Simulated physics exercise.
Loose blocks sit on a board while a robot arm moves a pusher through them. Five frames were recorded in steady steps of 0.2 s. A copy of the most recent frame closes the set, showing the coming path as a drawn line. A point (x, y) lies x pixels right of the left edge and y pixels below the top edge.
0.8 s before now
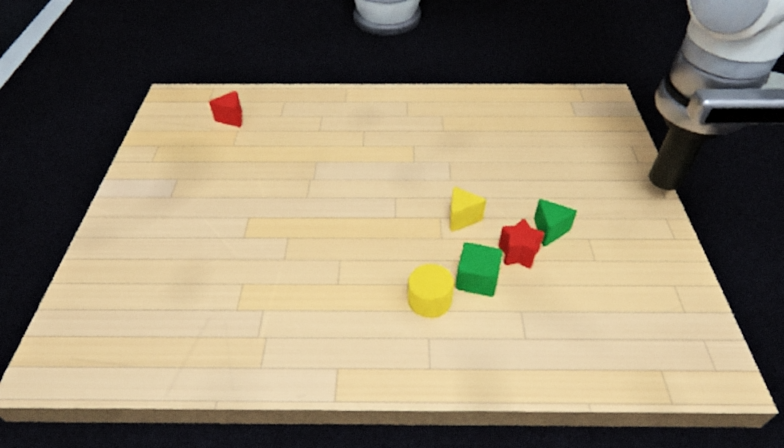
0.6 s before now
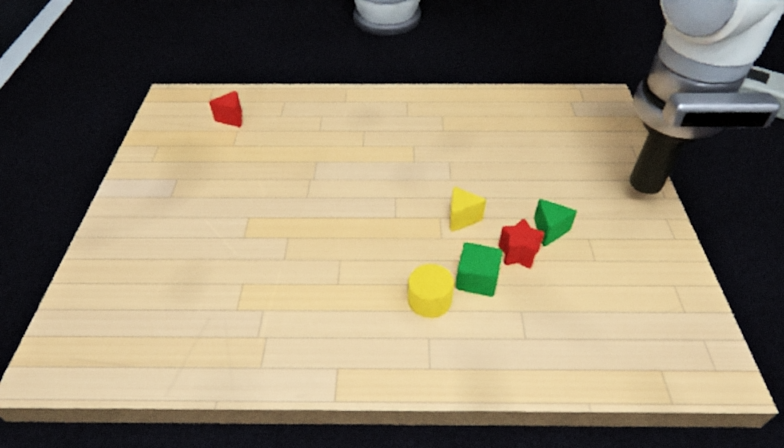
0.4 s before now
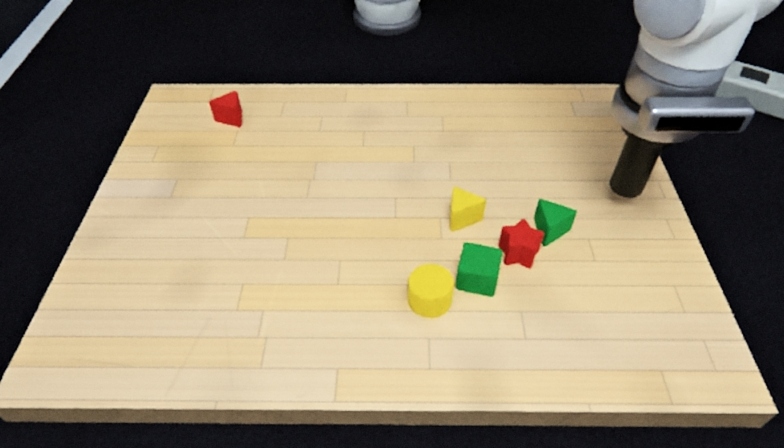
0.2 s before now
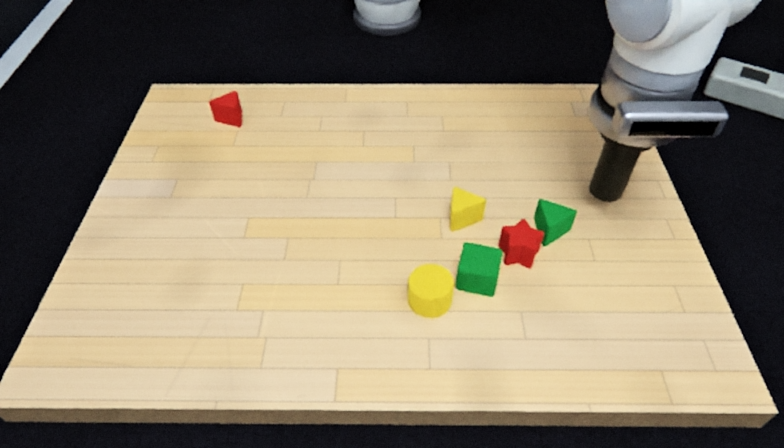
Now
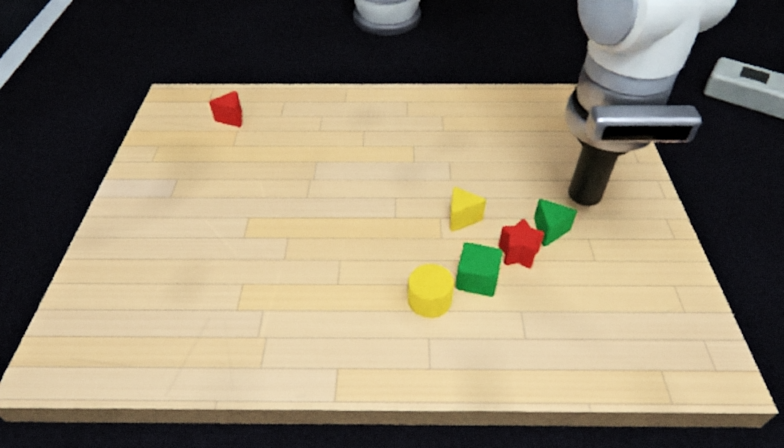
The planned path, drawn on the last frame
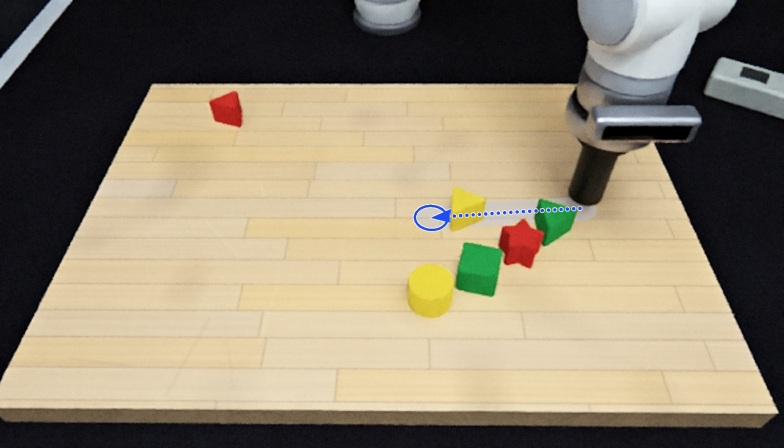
Robot arm moving its dark pusher steadily left over a wooden board, nearing a green triangular block while all the blocks stay still.
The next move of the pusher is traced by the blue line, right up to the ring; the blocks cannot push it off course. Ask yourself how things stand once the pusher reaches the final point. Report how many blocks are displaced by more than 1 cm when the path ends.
Going by the path, one block will move.
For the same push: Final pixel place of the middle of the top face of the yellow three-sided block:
It comes to (407, 208).
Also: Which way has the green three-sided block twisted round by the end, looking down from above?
Against the clock.
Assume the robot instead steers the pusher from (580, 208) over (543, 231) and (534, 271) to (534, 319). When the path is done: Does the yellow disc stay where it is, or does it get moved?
It will end up elsewhere.
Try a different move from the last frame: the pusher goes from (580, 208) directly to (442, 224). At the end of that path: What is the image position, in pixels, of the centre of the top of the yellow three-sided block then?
The centre of its top will be at (414, 198).
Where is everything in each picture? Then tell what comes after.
Pusher tip (665, 180); block tops, yellow three-sided block (465, 199); red star block (523, 234); green three-sided block (556, 211), in the first picture.
Pusher (646, 183); blocks unchanged, in the second picture.
Pusher (626, 187); blocks unchanged, in the third picture.
Pusher (606, 191); blocks unchanged, in the fourth picture.
Pusher (585, 195); yellow three-sided block (465, 199); red star block (523, 234); green three-sided block (556, 211), in the fifth picture.
Path on the board, from (580, 208) to (431, 218).
On the path given first. One third of the way, pusher (533, 198); green three-sided block (551, 213), turned 25° anticlockwise.
Two thirds of the way, pusher (483, 201); yellow three-sided block (455, 201), turned 25° clockwise; green three-sided block (551, 213), turned 25° anticlockwise.
At the end, pusher (432, 204); yellow three-sided block (407, 208), turned 20° clockwise; red star block in place; green three-sided block (551, 213), turned 25° anticlockwise.
